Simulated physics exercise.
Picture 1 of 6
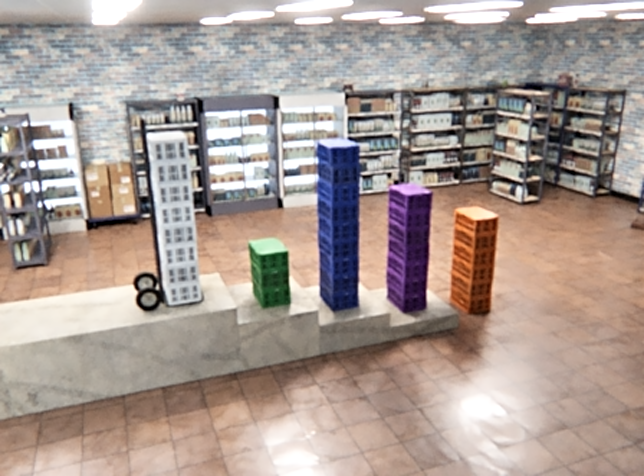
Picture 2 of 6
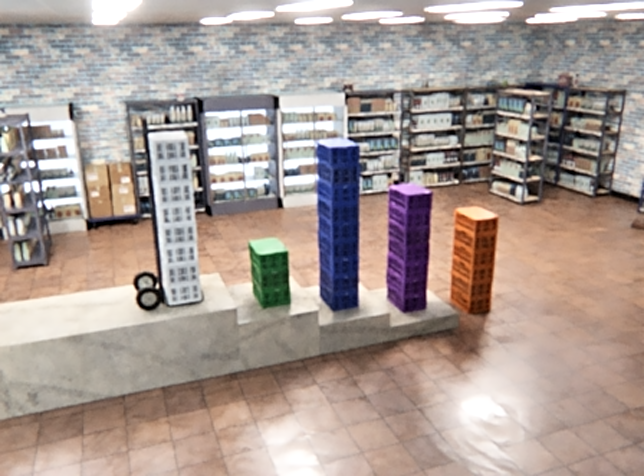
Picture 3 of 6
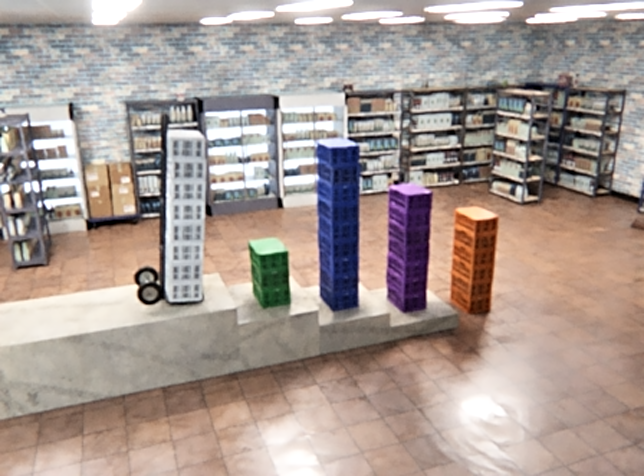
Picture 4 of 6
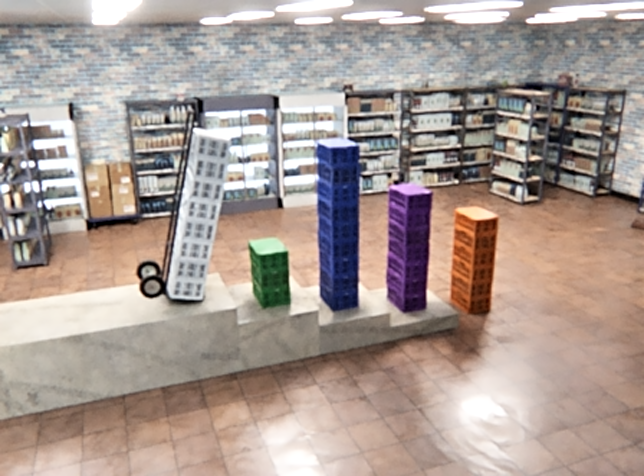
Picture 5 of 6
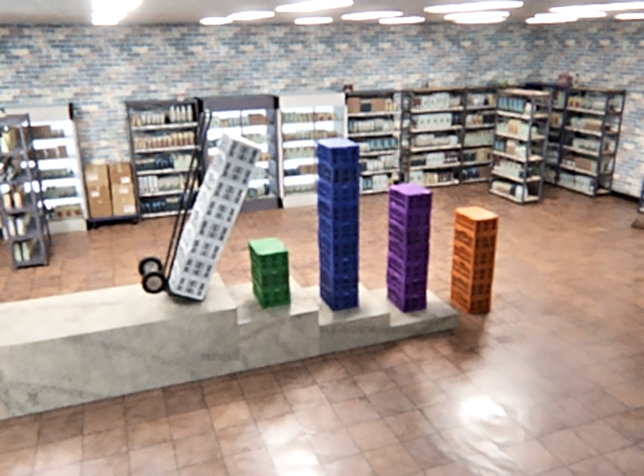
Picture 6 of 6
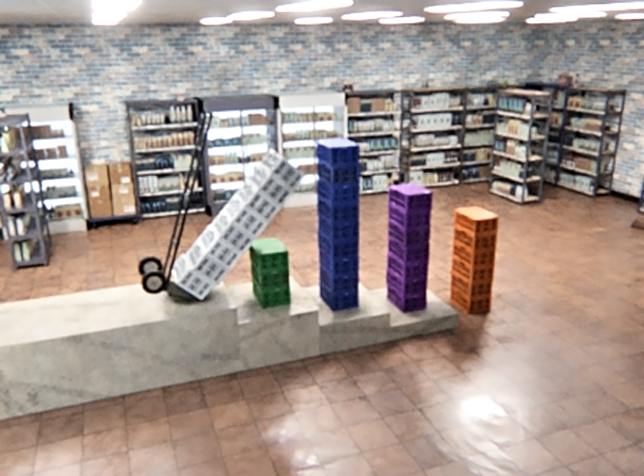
In a shop, stacks of white, green, blue, purple and orange crates stand along descending steps; the hand truck under the white stack tilts to the right, and that stack leans away from its frame, over the green one.
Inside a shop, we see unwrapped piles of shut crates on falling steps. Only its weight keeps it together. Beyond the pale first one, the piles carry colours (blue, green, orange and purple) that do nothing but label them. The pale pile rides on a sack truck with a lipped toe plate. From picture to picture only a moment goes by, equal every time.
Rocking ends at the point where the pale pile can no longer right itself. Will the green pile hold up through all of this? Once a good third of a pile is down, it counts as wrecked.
Yes, it stays standing.
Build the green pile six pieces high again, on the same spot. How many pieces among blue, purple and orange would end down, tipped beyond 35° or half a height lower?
The counts are blue 8, purple 7 and orange 5.
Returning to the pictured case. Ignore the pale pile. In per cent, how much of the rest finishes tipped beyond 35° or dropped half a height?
Near 70 in a hundred.
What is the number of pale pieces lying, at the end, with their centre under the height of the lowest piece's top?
Count: 5.
Soon after the last picture, 8 of the pale pile down; none of the 3 green crates down (2 of 25 in all colours); top green crate shifted a little; top blue crate upside down.
A little later, 8 of the pale pile down; none of the 3 green crates down (14 of 25 in all colours); top green crate shifted a little; top blue crate upside down.
At rest, 8 of the pale pile down; none of the 3 green crates down (18 of 25 in all colours); top green crate shifted a little; top orange crate upside down. As the last picture would show them, middles, top green crate near (274, 254), top orange crate near (589, 276).
